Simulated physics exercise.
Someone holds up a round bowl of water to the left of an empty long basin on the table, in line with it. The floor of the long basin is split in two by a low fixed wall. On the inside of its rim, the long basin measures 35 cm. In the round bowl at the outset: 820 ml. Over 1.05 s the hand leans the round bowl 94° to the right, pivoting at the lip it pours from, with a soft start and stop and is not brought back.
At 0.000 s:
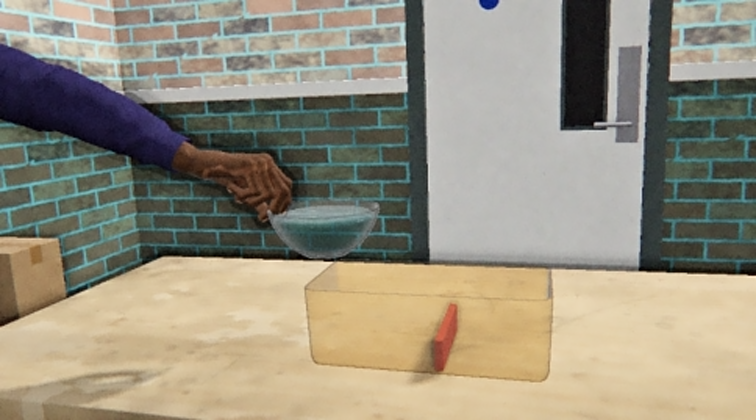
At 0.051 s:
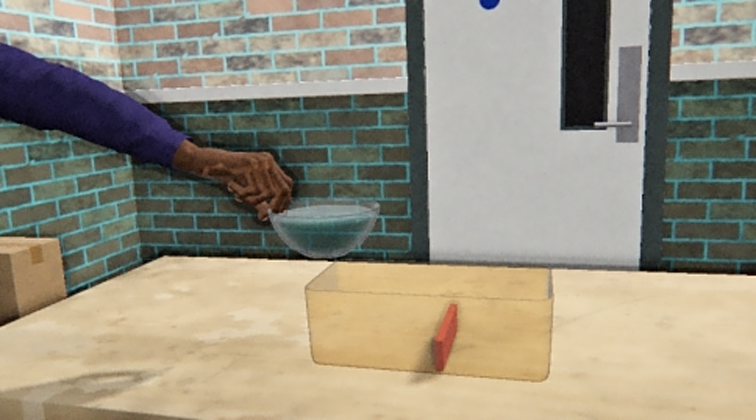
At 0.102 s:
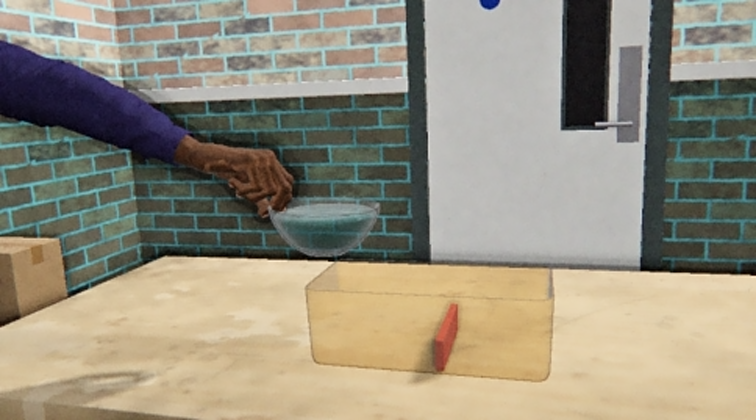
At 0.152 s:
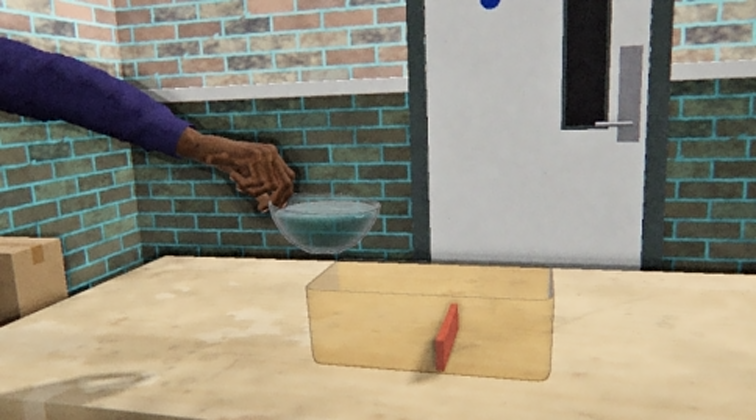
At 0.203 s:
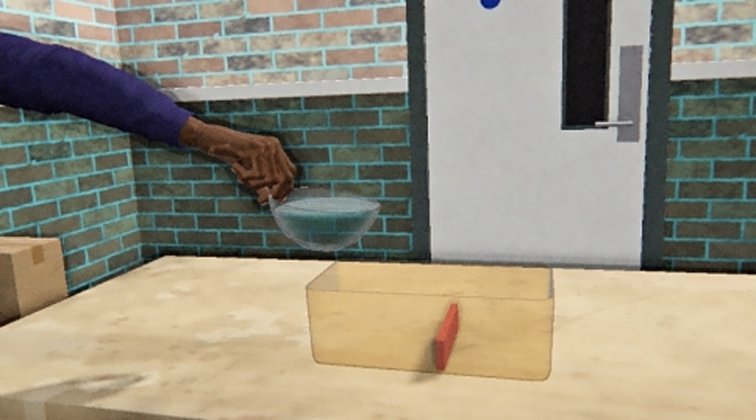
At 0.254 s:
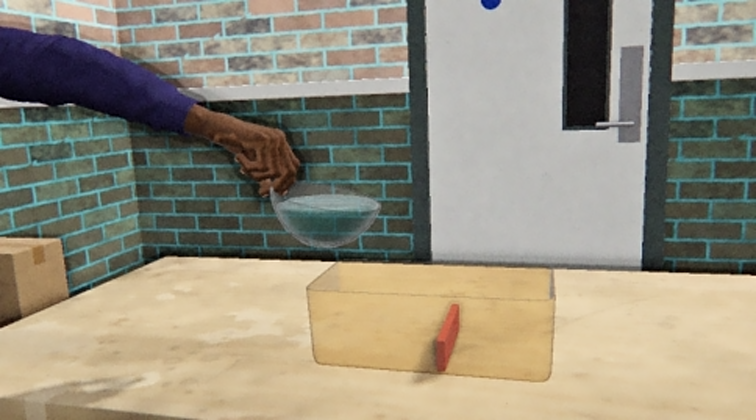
A hand holds a clear round bowl of water and leans it slightly to the right.
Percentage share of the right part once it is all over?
64 per cent.
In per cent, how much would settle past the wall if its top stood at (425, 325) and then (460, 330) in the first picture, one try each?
Result: 85 per cent, then 30 per cent.
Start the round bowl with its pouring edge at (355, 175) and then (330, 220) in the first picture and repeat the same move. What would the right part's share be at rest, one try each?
In turn about 35 and 10 per cent.
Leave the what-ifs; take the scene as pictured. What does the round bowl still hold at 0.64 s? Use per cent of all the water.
Around 44 percent.
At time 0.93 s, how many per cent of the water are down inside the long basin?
I'd put it at roughly 88 per cent.
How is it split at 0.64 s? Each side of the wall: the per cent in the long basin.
Roughly 16 sits left and 0 sits right.
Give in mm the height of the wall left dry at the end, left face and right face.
Roughly 38 mm on the left side and roughly 24 mm on the right.
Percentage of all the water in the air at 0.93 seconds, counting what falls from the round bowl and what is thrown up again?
Close to 12 per cent.
Then, 0.64 s in, the tilt is 63° and 43 per cent is still to pour, 17 is left of the wall and 0 right of it.
Then, 0.93 s in, the tilt is 91° and 1 per cent is still to pour, 29 is left of the wall and 58 right of it.
Then, 1.23 s in, the tilt is 94° and 0 per cent is still to pour, 35 is left of the wall and 64 right of it.
Then, 1.55 s in, the tilt is 94° and 0 per cent is still to pour, 35 is left of the wall and 64 right of it.
Finally, 35 per cent lies left of the wall, 64 right of it and 1 outside.
